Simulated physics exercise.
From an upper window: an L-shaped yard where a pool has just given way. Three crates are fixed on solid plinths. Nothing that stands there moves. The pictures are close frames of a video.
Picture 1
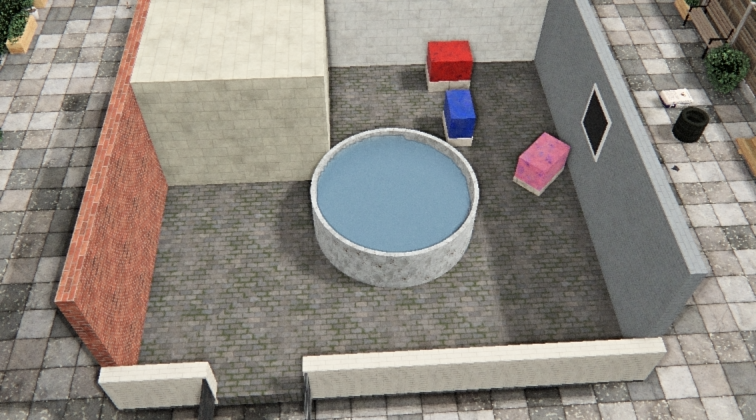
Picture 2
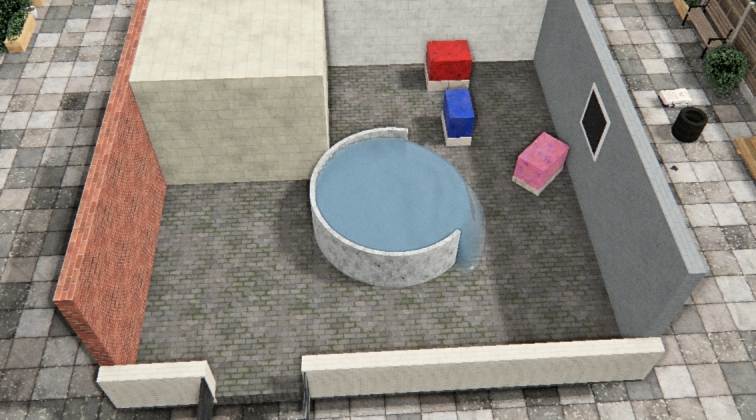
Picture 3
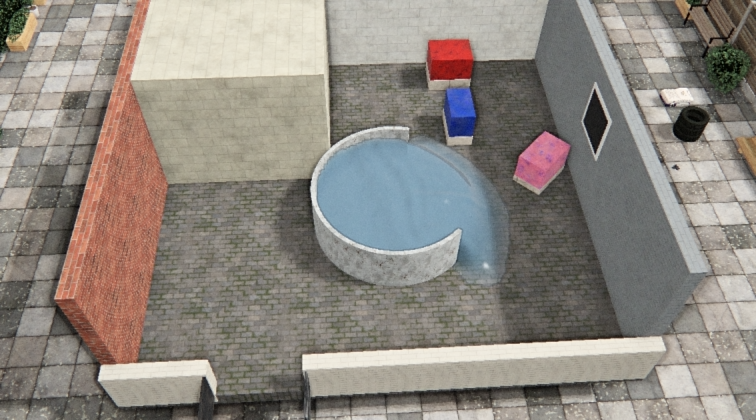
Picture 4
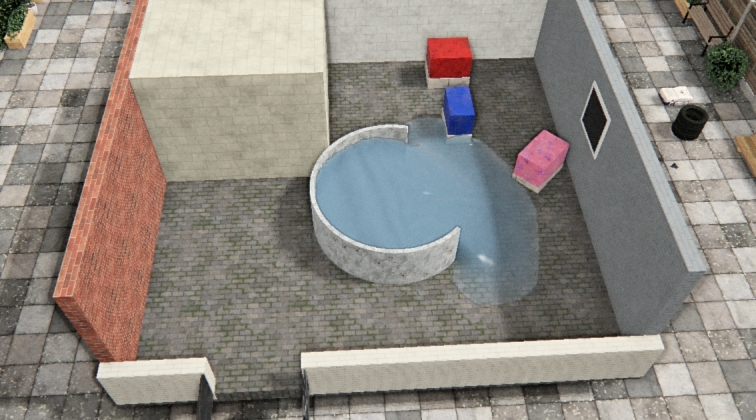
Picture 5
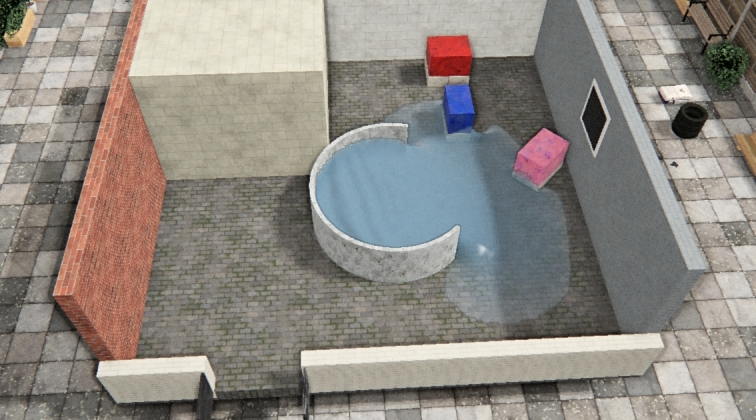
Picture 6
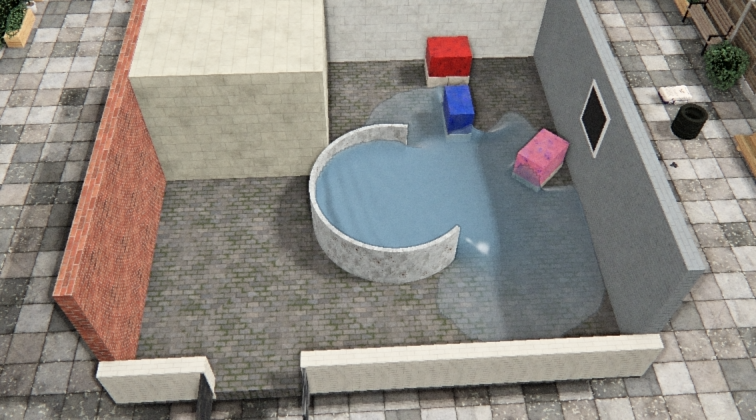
In a walled yard, a round stone pool full of still water lost part of its right side, and water poured out and spread across the paving around the blue and pink blocks.
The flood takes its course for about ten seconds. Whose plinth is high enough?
The red crate gets wet; the pink crate gets wet; the blue crate gets wet.
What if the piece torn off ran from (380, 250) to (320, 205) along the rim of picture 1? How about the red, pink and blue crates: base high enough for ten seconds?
One by one: The red one is spared, the pink one remains dry, the blue one keeps dry.
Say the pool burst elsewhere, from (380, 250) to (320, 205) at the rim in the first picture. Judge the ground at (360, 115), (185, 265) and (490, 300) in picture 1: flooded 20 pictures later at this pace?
In that order: No water, under water, flooded.
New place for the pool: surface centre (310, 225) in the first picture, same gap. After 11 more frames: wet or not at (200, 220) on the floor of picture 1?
There: Dry.
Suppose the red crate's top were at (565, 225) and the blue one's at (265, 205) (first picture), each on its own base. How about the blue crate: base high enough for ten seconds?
One by one: Blue crate is safe.
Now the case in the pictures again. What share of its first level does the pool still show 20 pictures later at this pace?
Roughly 18 per cent.
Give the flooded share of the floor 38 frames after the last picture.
Roughly 95 per cent.
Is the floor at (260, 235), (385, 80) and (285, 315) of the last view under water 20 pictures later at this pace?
In that order: No water, awash, free of water.
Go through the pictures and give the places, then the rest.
The first picture shows still water in the round tank at (395, 190).
In the second picture, water pours out at (463, 192) and has run to (460, 270).
In the third picture, water pours out at (464, 192) and has run to a hidden place.
In the fourth picture, water pours out at (462, 193) and has run to (514, 297).
In the fifth picture, the front is at (535, 313), out from the gap at (462, 192).
In the sixth picture, the front is at (557, 332), out from the gap at (462, 193).
A moment on, water covers 40 % of the floor; the red crate water round its plinth, the pink crate water round its plinth, the blue crate water round its plinth.
Next, water covers 50 % of the floor; the red crate water round its plinth, the pink crate water round its plinth, the blue crate water round its plinth.
Then, water covers 65 % of the floor; the red crate water round its plinth, the pink crate water round its plinth, the blue crate water round its plinth.
Later, water covers 95 % of the floor; the red crate water round its plinth, the pink crate water round its plinth, the blue crate water round its plinth.
In the end, water covers 100 % of the floor; the red crate was topped, the pink crate was topped, the blue crate was topped.
